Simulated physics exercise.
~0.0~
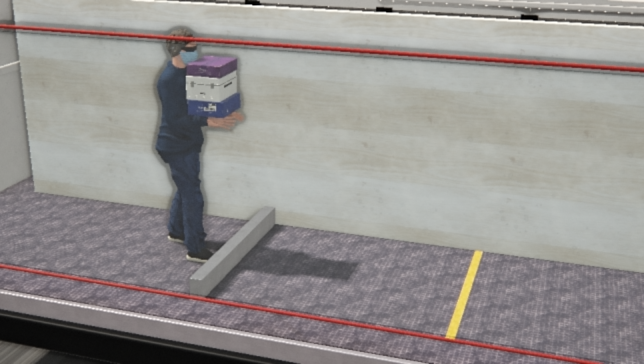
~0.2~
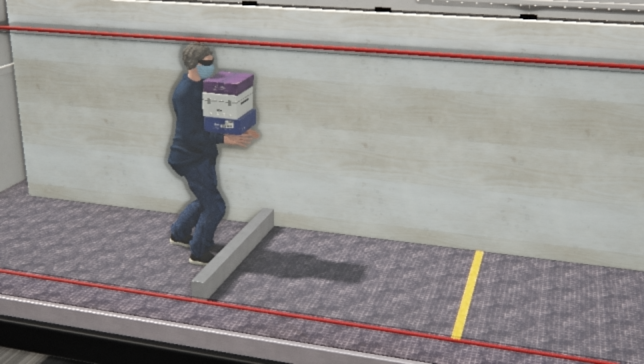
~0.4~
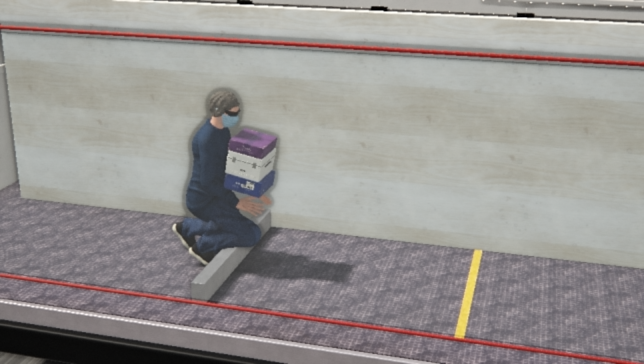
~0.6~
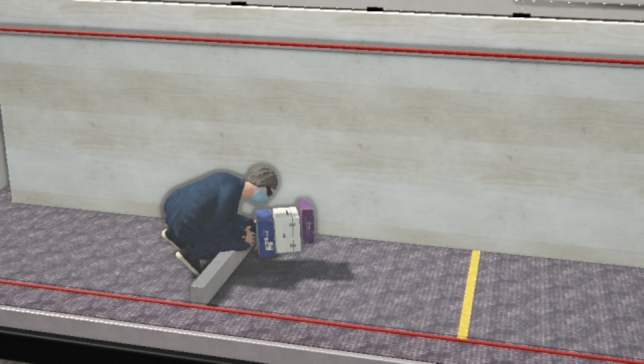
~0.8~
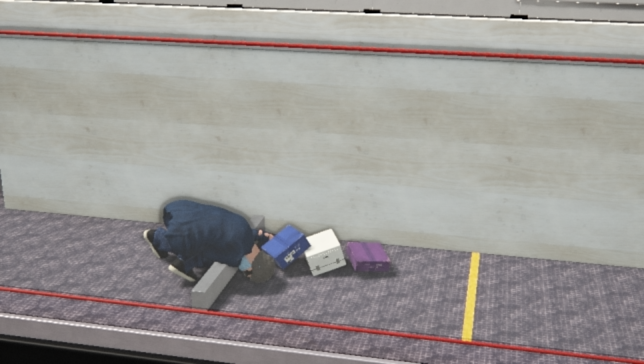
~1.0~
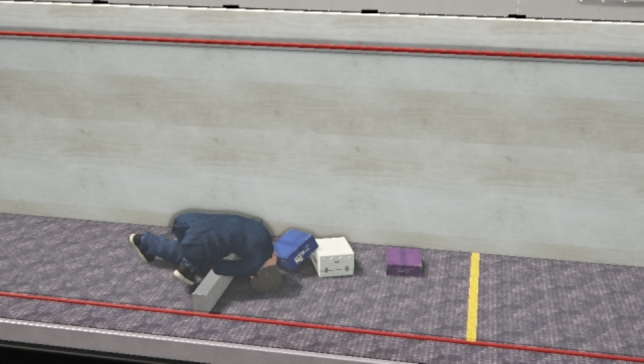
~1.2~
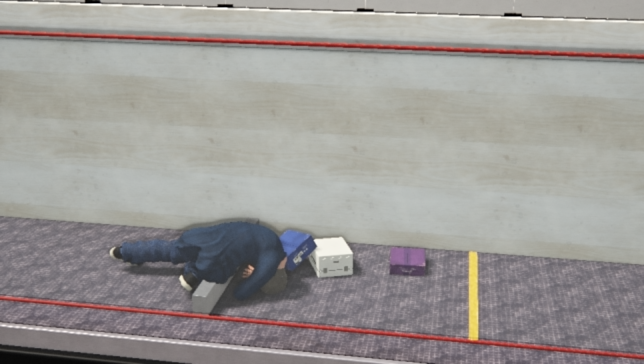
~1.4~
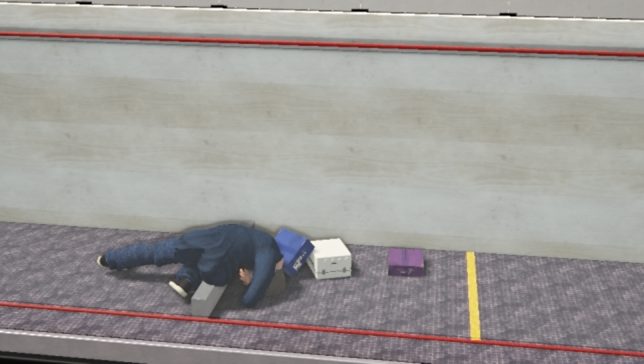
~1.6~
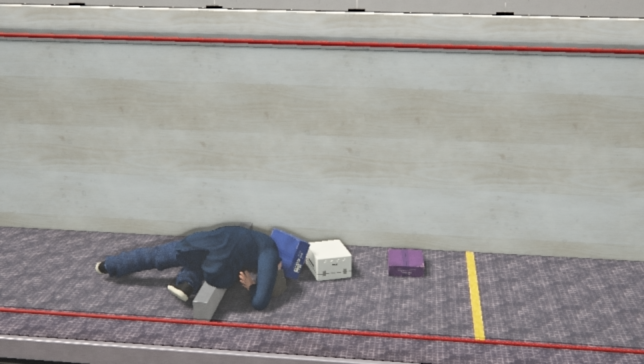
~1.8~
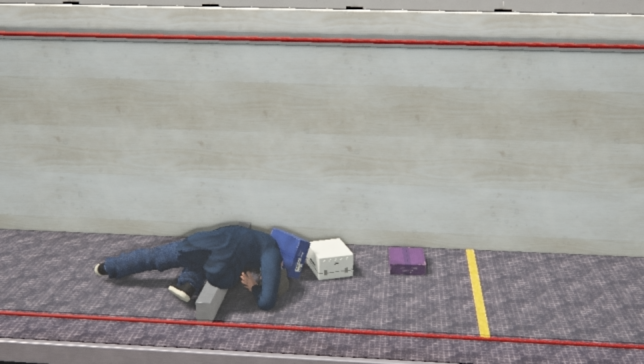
A masked courier in dark blue clothes stands on grey patterned carpet before a pale wall, seen from slightly above through a gently drifting view, holding purple, white and blue boxes stacked on both forearms. A low grey rail lies at their feet, with a yellow line farther right. The courier's knees buckle and they sink and pitch forward over the rail. The stack tips rightward and spills, the purple box landing farthest away. The courier slumps down, legs sliding out leftward, and ends lying across the rail beside the blue box, with all three boxes short of the line.
